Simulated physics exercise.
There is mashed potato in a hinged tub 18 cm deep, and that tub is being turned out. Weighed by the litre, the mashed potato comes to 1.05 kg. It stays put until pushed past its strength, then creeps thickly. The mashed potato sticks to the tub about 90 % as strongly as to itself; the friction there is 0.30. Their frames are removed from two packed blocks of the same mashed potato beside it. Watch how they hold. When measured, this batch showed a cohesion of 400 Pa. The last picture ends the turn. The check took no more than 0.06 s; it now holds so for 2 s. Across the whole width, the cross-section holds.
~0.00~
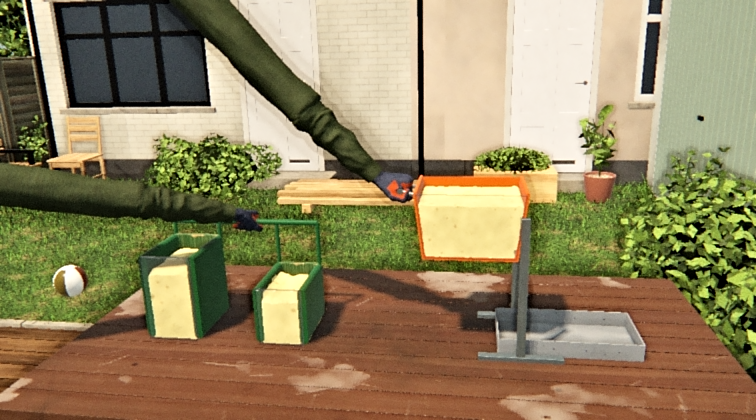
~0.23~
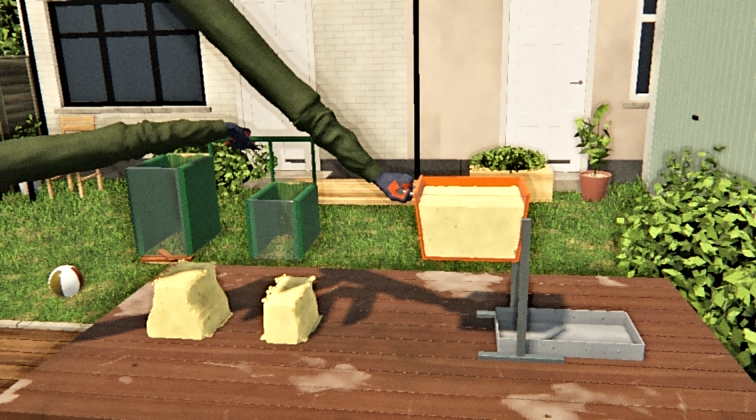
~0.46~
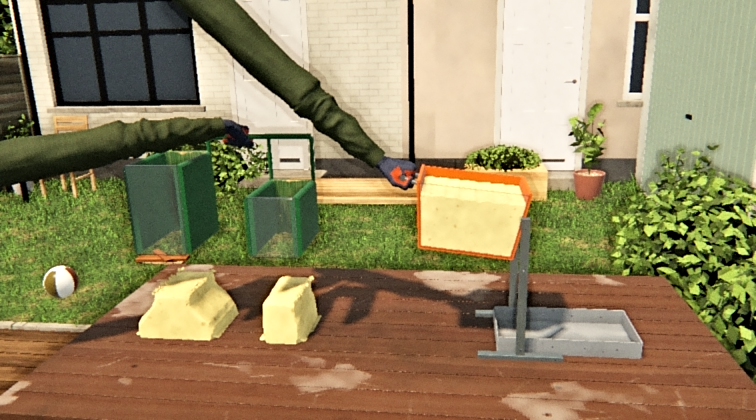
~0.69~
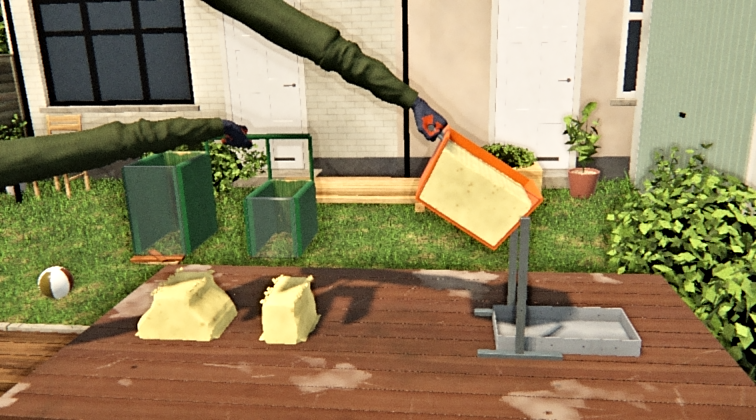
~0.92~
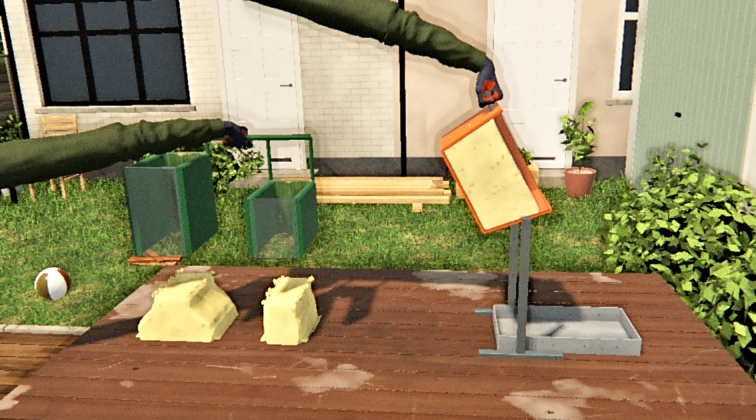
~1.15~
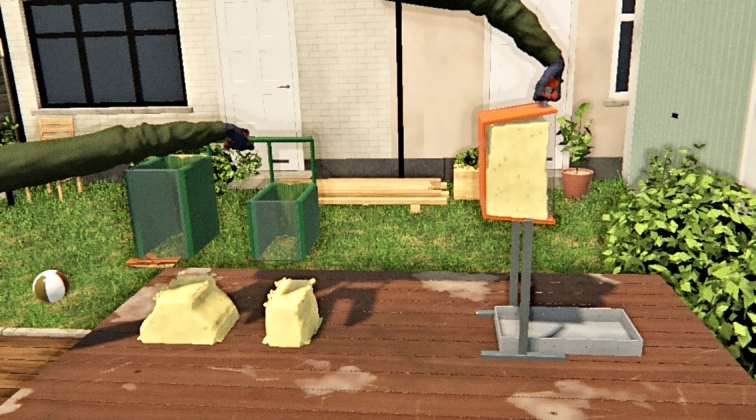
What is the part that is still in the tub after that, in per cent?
About 34 %.
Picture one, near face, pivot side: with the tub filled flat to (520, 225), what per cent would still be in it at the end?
I'd say close to 60 % stays in the tub.
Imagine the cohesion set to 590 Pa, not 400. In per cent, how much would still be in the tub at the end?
In that case some 40 per cent.
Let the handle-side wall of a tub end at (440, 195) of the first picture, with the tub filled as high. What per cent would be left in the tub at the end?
The tub would keep roughly 45 percent.
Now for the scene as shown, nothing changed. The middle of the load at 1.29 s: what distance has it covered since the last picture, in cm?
The shift is near 6 cm.
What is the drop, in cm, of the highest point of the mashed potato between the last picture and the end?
17 cm.
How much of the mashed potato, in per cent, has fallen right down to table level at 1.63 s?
Roughly 35 per cent.
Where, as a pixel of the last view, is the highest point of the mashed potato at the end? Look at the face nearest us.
I'd say it peaks at roughly (517, 187) in the last picture.
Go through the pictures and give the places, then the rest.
Handle-side rim at (417, 194), tilt 0 degrees; crest of the mashed potato at (438, 204); block heights 23 cm, 15 cm (left to right), in the first frame.
Handle-side rim at (417, 194), tilt 0 degrees; crest of the mashed potato at (438, 205); block heights 18 cm, 14 cm (left to right), in the second frame.
Handle-side rim at (420, 182), tilt 7 degrees; crest of the mashed potato at (427, 194); block heights 15 cm, 14 cm (left to right), in the third frame.
Handle-side rim at (449, 139), tilt 34 degrees; crest of the mashed potato at (448, 152); block heights 15 cm, 14 cm (left to right), in the fourth frame.
Handle-side rim at (502, 113), tilt 63 degrees; crest of the mashed potato at (492, 123); block heights 15 cm, 14 cm (left to right), in the fifth frame.
Handle-side rim at (556, 113), tilt 88 degrees; crest of the mashed potato at (537, 124); block heights 15 cm, 14 cm (left to right), in the sixth frame.
After 1.29 s, the tub is at 88 degrees and holds 81 %.
After 1.46 s, the tub is at 88 degrees and holds 42 %.
After 1.63 s, the tub is at 88 degrees and holds 34 %.
After 1.80 s, the tub is at 88 degrees and holds 34 %.
After 3.15 s, the tub is at 88 degrees and holds 34 %.
